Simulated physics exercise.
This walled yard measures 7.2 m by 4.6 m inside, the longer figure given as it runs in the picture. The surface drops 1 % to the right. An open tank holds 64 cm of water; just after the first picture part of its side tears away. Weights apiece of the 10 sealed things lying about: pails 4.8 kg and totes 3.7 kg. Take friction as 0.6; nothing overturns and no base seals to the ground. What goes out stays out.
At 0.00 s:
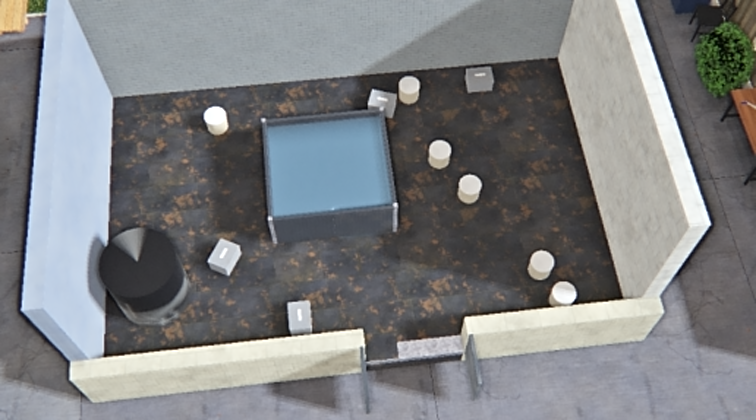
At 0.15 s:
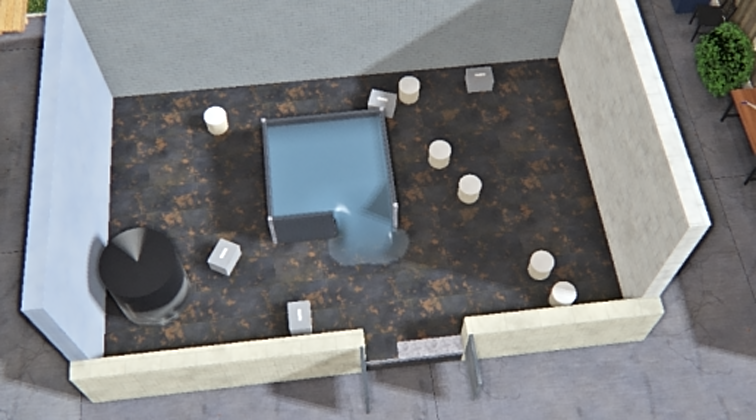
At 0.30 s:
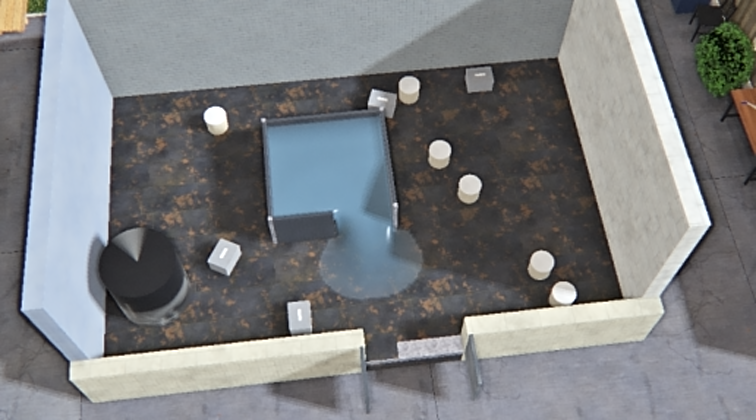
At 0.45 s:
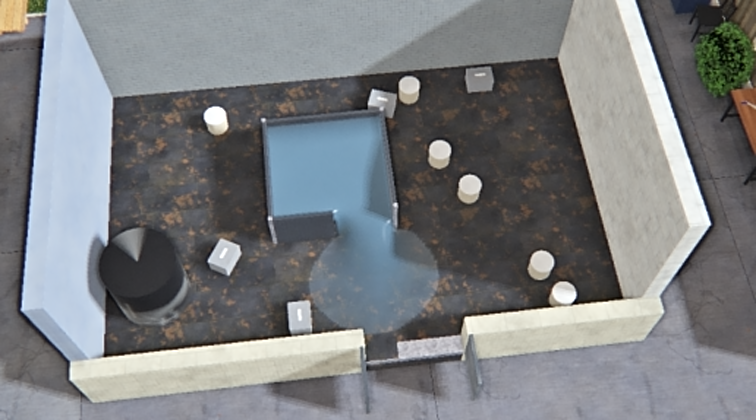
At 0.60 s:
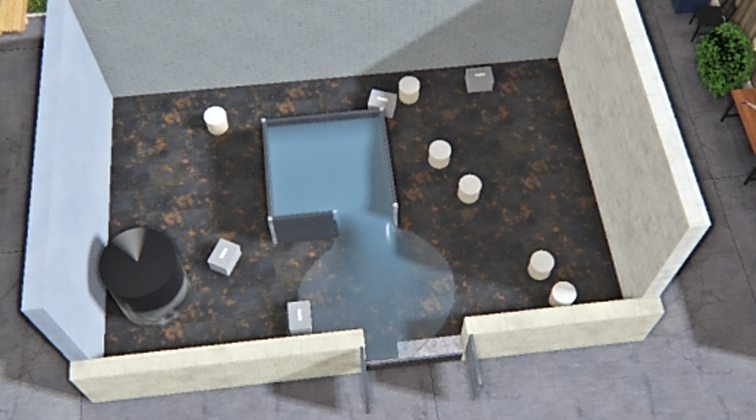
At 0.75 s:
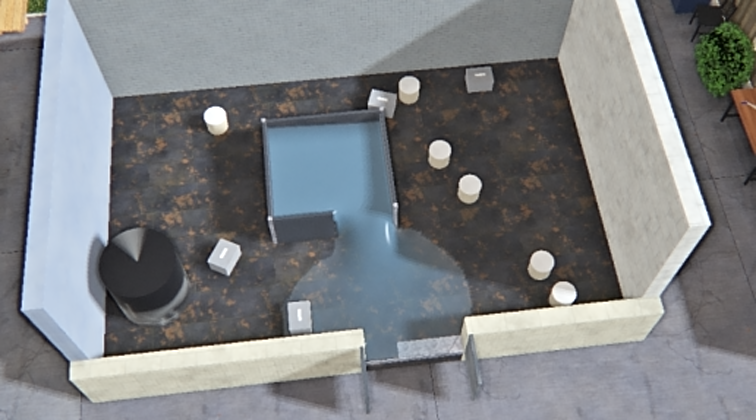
A square tank of water in a walled yard opened at its front side, and water poured out and spread in a widening pool toward the front gap, while the scattered pails and totes stayed put.
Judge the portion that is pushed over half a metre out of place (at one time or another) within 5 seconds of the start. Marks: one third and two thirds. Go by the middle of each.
It is under a third.
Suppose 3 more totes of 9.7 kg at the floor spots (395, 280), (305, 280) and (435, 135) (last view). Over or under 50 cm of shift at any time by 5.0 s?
In turn: More, short of it, less.
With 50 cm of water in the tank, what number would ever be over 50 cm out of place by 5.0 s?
Then 2.
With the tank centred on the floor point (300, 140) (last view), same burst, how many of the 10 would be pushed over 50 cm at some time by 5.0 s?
In that case 2 of them.
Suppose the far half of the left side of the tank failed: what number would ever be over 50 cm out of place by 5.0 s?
Then 4.
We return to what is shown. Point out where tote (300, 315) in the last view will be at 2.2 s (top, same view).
Near (244, 282).
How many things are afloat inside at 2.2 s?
I count 0.
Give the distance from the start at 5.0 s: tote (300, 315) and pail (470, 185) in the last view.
In that order: 120 cm, 0 cm.
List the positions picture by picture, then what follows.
In the first frame, a tote at (299, 315), on the bottom; a pail at (542, 261) rests on the ground; 2.7 m2 under water; 0 of 10 have shifted.
In the second frame, a tote at (299, 315) rests on the ground; a pail at (542, 261) rests on the ground; 3.3 m2 under water; 0 of 10 have shifted.
In the third frame, a tote at (299, 315), on the bottom; a pail at (542, 261) rests on the ground; 4.0 m2 under water; 0 of 10 have shifted.
In the fourth frame, a tote at (299, 315) rests on the ground; a pail at (542, 261) rests on the ground; 5.0 m2 under water; 0 of 10 have shifted.
In the fifth frame, a tote at (299, 315), on the bottom; a pail at (542, 261) rests on the ground; 6.0 m2 under water; 0 of 10 have shifted.
In the sixth frame, a tote at (299, 315), on the bottom; a pail at (542, 261), on the bottom; water covers 6.5 m2; 0 of 10 have shifted.
After 1.1 s 0 of 10 are over 50 cm from their spots; 0 afloat.
After 2.2 s 2 of 10 are over 50 cm from their spots; 0 afloat.
After 3.5 s 2 of 10 are over 50 cm from their spots; 0 afloat.
After 5.0 s 2 of 10 are over 50 cm from their spots, and 2 have been at some point; 0 afloat.
